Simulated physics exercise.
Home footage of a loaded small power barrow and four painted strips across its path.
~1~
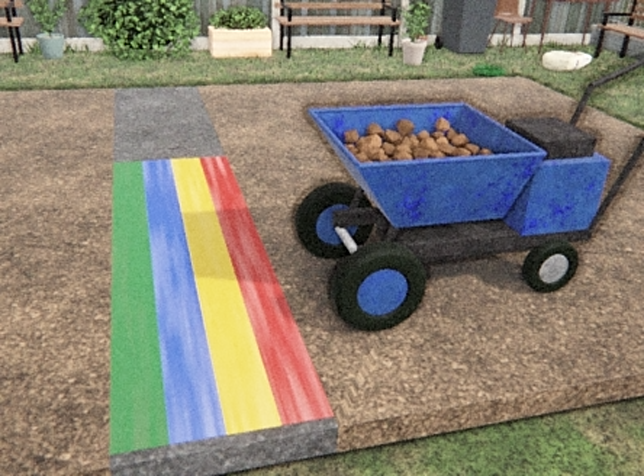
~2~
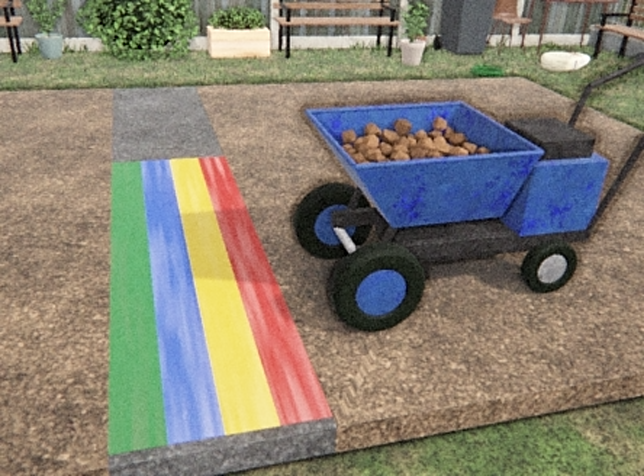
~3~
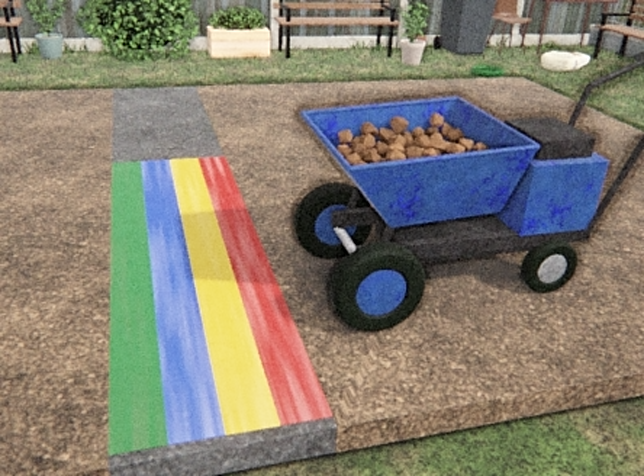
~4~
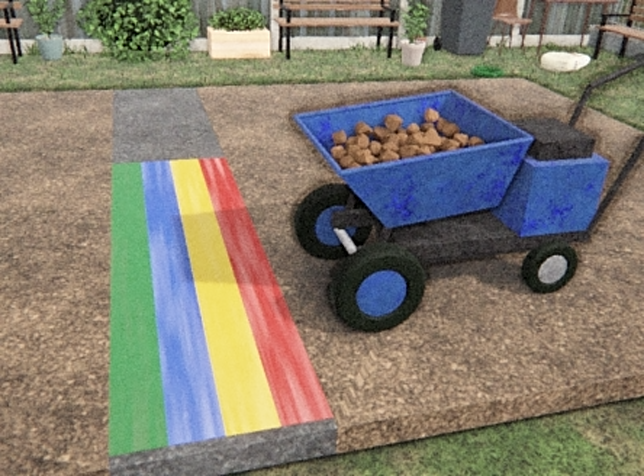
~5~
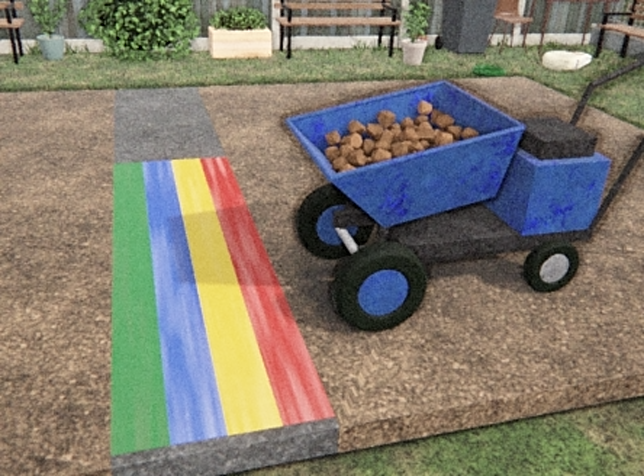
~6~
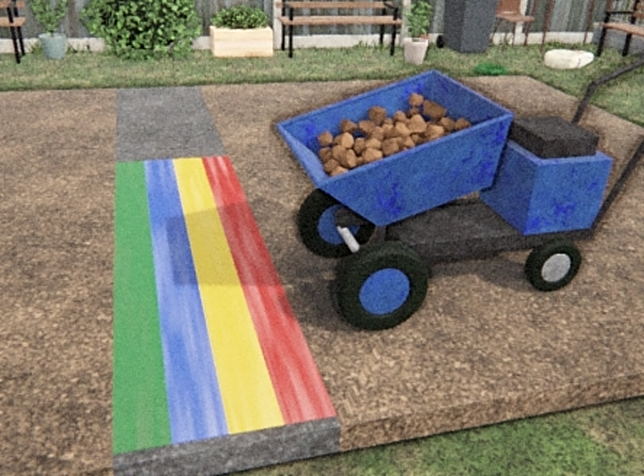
In a backyard, a blue skip of brown clods on a small barrow tilts gradually leftward beside four painted strips.
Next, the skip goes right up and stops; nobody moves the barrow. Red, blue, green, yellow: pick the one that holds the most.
Pick: Blue.
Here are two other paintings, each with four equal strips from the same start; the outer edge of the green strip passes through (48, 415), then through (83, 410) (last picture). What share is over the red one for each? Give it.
The first case gives around 0 %, the second around 0 %.
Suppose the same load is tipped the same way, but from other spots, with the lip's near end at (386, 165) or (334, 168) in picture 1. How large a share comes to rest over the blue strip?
From the first spot you get 30 percent, and from the second 30 percent.
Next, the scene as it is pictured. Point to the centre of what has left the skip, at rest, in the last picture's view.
I'd mark it at roughly (169, 301).
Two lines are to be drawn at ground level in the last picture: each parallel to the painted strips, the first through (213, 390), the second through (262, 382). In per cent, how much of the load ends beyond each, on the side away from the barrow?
I'd put it near 60 in a hundred, then near 90 in a hundred.
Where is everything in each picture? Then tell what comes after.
In the first picture, lip of the skip at (359, 166), level; top of the load at (424, 157), clay clods; red strip at (291, 372); yellow strip at (242, 380); blue strip at (191, 387); green strip at (138, 395).
In the second picture, lip of the skip at (355, 167), level; top of the load at (421, 157).
In the third picture, lip of the skip at (349, 169), tipped barely; top of the load at (418, 154).
In the fourth picture, lip of the skip at (341, 174), tipped a little; top of the load at (429, 153).
In the fifth picture, lip of the skip at (330, 179), tipped a little; top of the load at (441, 142).
In the sixth picture, lip of the skip at (319, 185), tipped clearly; top of the load at (433, 135); red strip at (293, 372); yellow strip at (244, 379); blue strip at (193, 387); green strip at (140, 395).
Soon after the last picture, skip tipped steeply; all in the skip.
A little later, skip tipped right over; about two thirds in the skip; a small part over the yellow strip; about a quarter over the blue strip; a stray few over the green strip.
Later still, skip tipped right over; a small part in the skip; a small part over the yellow strip; about a third over the blue strip; about a quarter over the green strip; a small part off the paint.
At rest, skip tipped right over; a small part in the skip; none over the red strip; about a quarter over the yellow strip; about a third over the blue strip; about a quarter over the green strip; a small part off the paint.
